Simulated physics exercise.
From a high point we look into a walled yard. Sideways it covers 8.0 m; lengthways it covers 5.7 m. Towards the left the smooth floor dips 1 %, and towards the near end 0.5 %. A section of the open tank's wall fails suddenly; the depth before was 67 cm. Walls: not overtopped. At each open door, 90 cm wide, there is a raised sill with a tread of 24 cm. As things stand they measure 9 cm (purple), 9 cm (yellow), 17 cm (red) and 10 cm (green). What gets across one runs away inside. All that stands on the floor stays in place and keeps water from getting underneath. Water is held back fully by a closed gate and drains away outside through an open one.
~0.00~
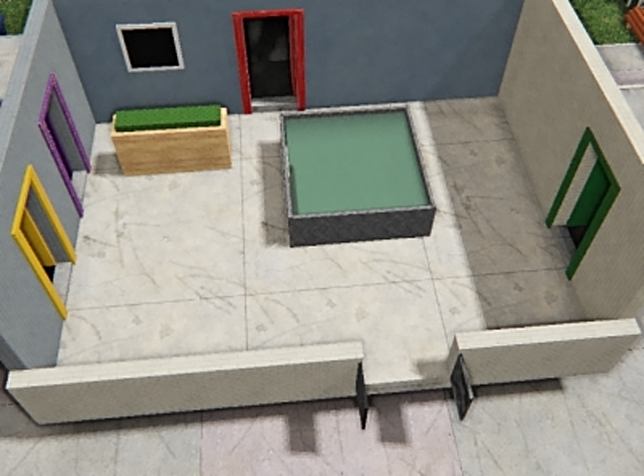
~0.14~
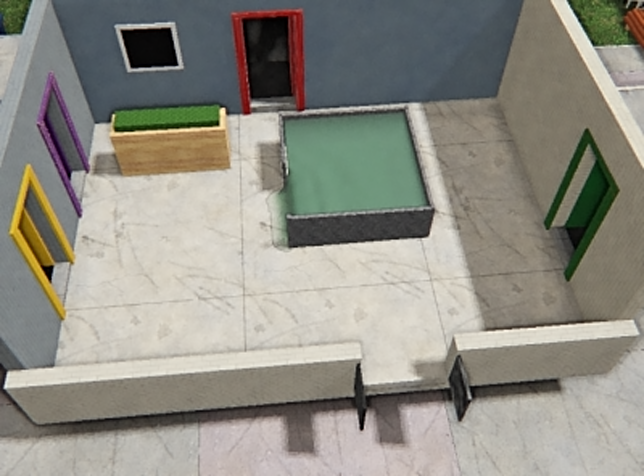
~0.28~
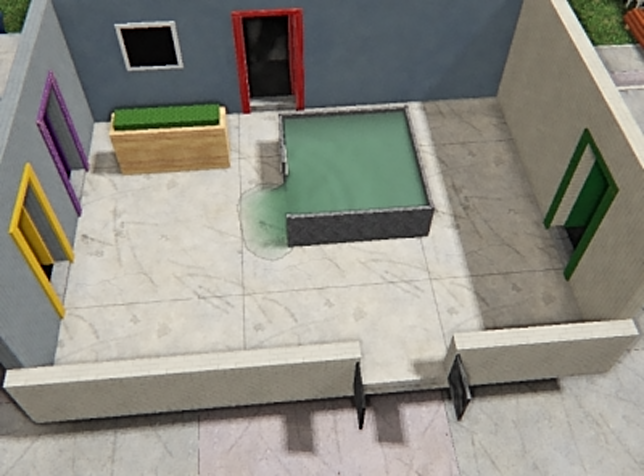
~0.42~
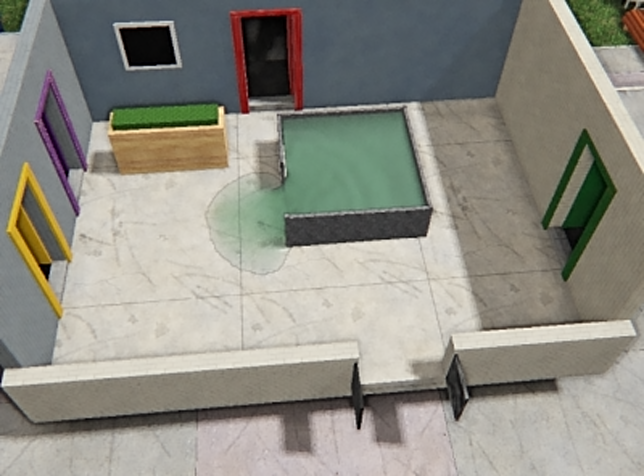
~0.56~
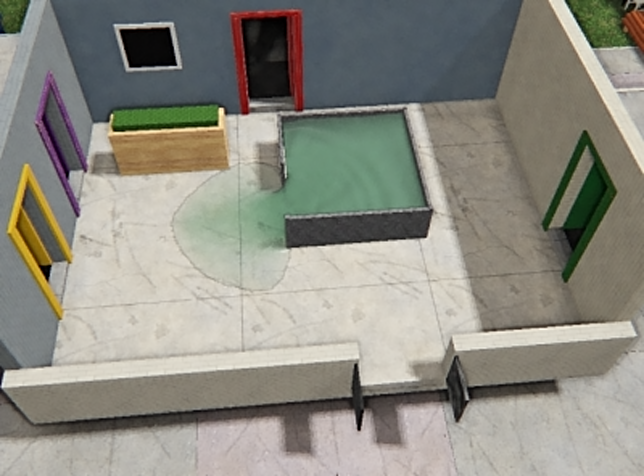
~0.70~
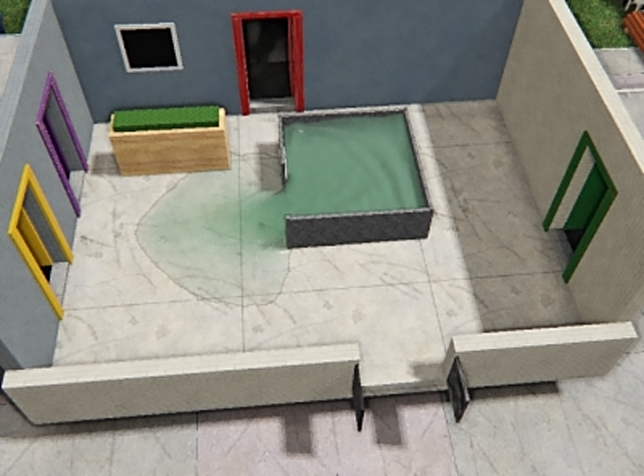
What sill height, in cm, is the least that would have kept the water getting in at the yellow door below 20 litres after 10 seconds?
The least height is about 23 cm.
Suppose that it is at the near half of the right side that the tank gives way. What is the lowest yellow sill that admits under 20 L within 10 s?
At least roughly 8.0 centimetres tall.
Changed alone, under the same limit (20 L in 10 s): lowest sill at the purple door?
The purple door needs around 24 cm.
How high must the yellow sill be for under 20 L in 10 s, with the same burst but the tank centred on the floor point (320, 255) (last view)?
That setup calls for roughly 30 cm.
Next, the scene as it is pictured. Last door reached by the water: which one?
Answer: Green.
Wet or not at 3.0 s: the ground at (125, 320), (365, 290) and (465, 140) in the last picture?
First wet through, second bone-dry, third bone-dry.
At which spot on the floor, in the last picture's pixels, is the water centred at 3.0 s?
The balance point sits at roughly (258, 221).
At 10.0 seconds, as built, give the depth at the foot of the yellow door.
It works out to about 12.5 centimetres deep.
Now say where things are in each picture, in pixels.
The first frame shows the open tank at (353, 161) is whole and still, 67 cm deep; the yellow door at (49, 250) is dry.
In the second frame, the gap is at (289, 210), the front 0.2 m out at (277, 239); the back of the open tank holds 67 cm.
In the third frame, the front is at (243, 216), 0.8 m from the gap at (289, 209); 0.9 m2 of floor is wet, 67 cm left at the back.
In the fourth frame, the gap is at (287, 210), the front 1.3 m out at (214, 228); the back of the open tank holds 67 cm.
In the fifth frame, the front is at (179, 232), 1.9 m from the gap at (288, 211); 3.5 m2 of floor is wet, 66 cm left at the back.
In the sixth frame, the front is at (143, 241), 2.5 m from the gap at (288, 211); 5.2 m2 of floor is wet, 60 cm left at the back; 1.4 m in a straight line remain to the yellow door at (45, 250).
After 1.4 s water covers 30 % of the floor, deepest (38 cm) near (278, 231); 16 cm at the yellow door, 4 litres in over its 9 cm sill.
After 3.0 s water covers 40 % of the floor, deepest (35 cm) near (58, 341); 24 cm at the yellow door, 149 litres in over its 9 cm sill.
After 10.0 s water covers 90 % of the floor, deepest (18 cm) near (48, 397); 13 cm at the yellow door, 399 litres in over its 9 cm sill.
At the yellow door as built, the water arrived by 1.2 s and peaked near 28 cm at 2.2 s.
With a sill of 18.5 cm, 74 litres would have come in within the 10 s; with 29 cm, 1 litre. So under 20 litres takes about 23 cm.
